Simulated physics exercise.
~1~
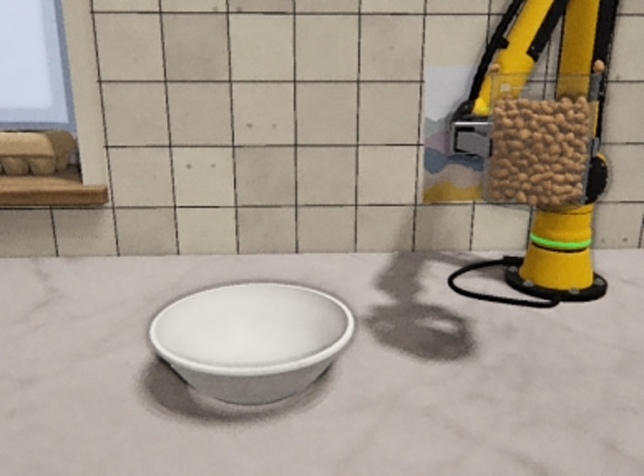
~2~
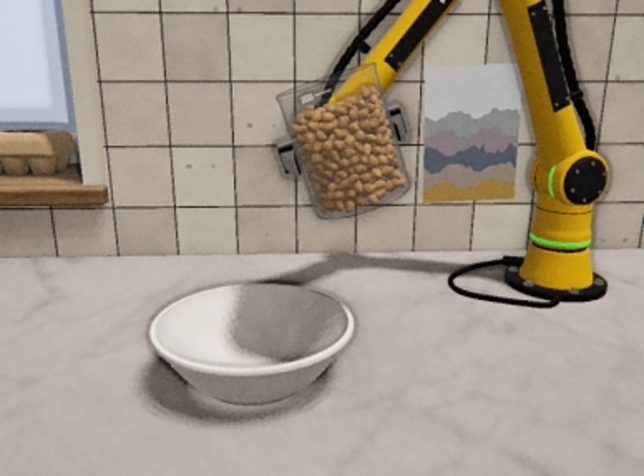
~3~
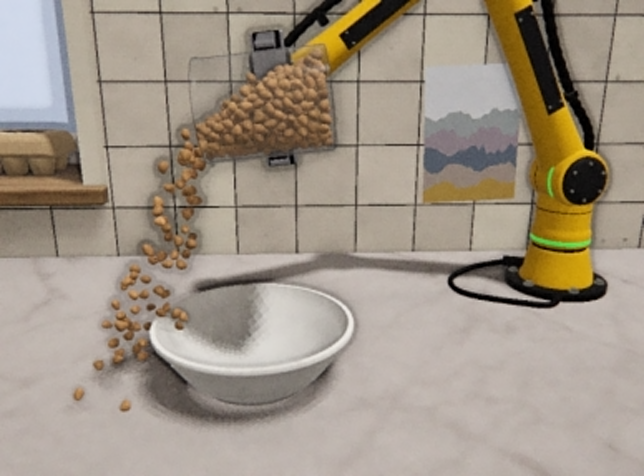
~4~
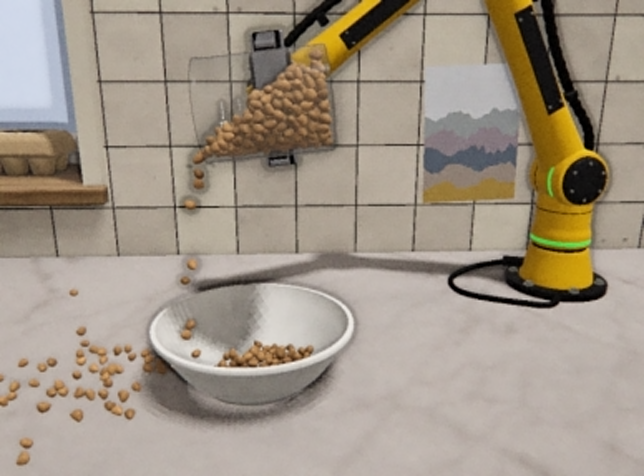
A yellow robot arm carries a clear cup of dried beans left above a white bowl and tips it onto its side, spilling beans partly over the bowl's left edge. Some beans rest in the bowl, others lie scattered on the counter, and many remain in the cup.
